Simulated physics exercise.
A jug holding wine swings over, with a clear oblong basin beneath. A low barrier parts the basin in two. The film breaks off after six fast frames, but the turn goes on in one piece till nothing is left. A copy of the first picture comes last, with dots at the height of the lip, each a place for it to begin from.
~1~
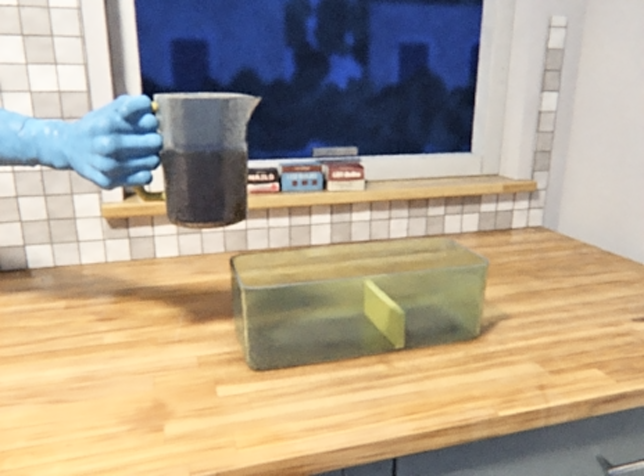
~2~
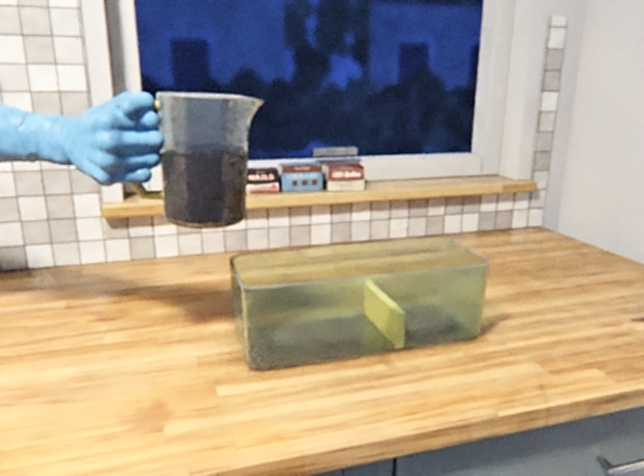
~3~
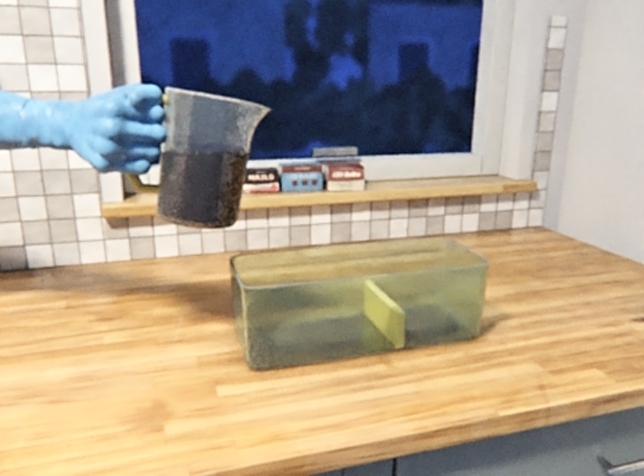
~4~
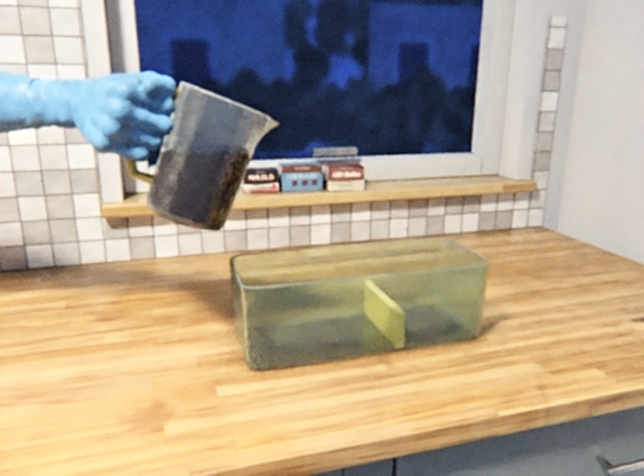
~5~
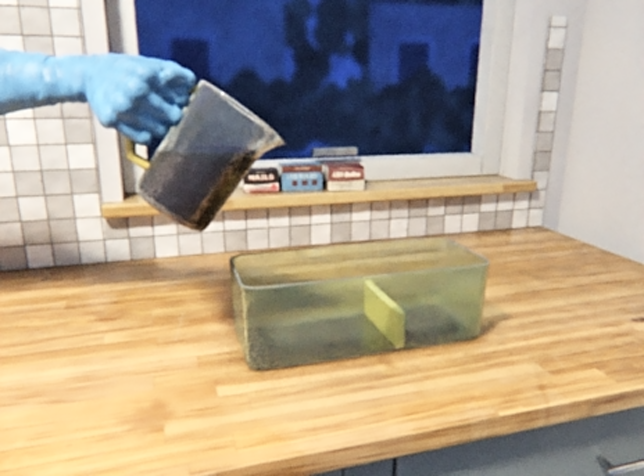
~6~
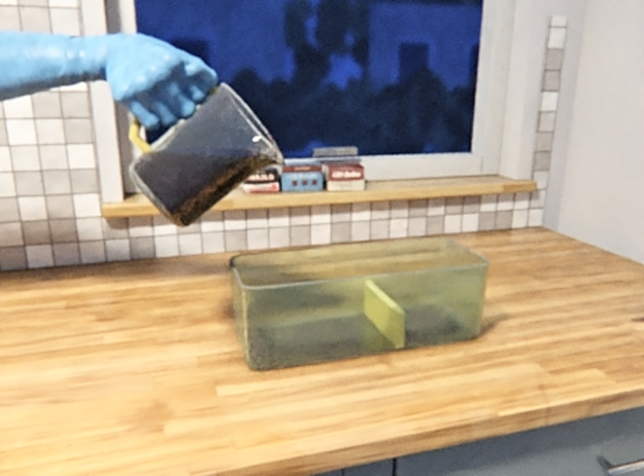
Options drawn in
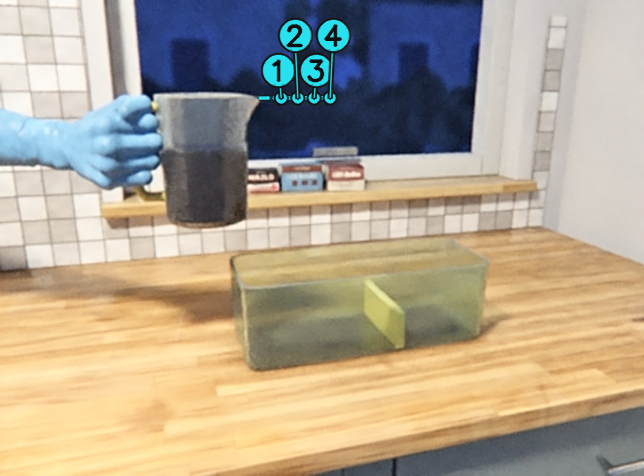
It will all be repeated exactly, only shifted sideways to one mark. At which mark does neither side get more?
I would pick spot 4.
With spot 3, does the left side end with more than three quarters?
Yes.
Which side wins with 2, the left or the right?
The left one.
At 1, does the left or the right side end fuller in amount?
The left one.
On the marked copy, 1 at (281, 98); 2 at (297, 97); 3 at (314, 97); 4 at (330, 97).
With 1, about 95 % ends left of the wall and 3 % right of it.
With 2, about 94 % ends left of the wall and 3 % right of it; 3 % is lost outside.
With 3, about 91 % ends left of the wall and 6 % right of it.
With 4, about 51 % ends left of the wall and 48 % right of it.
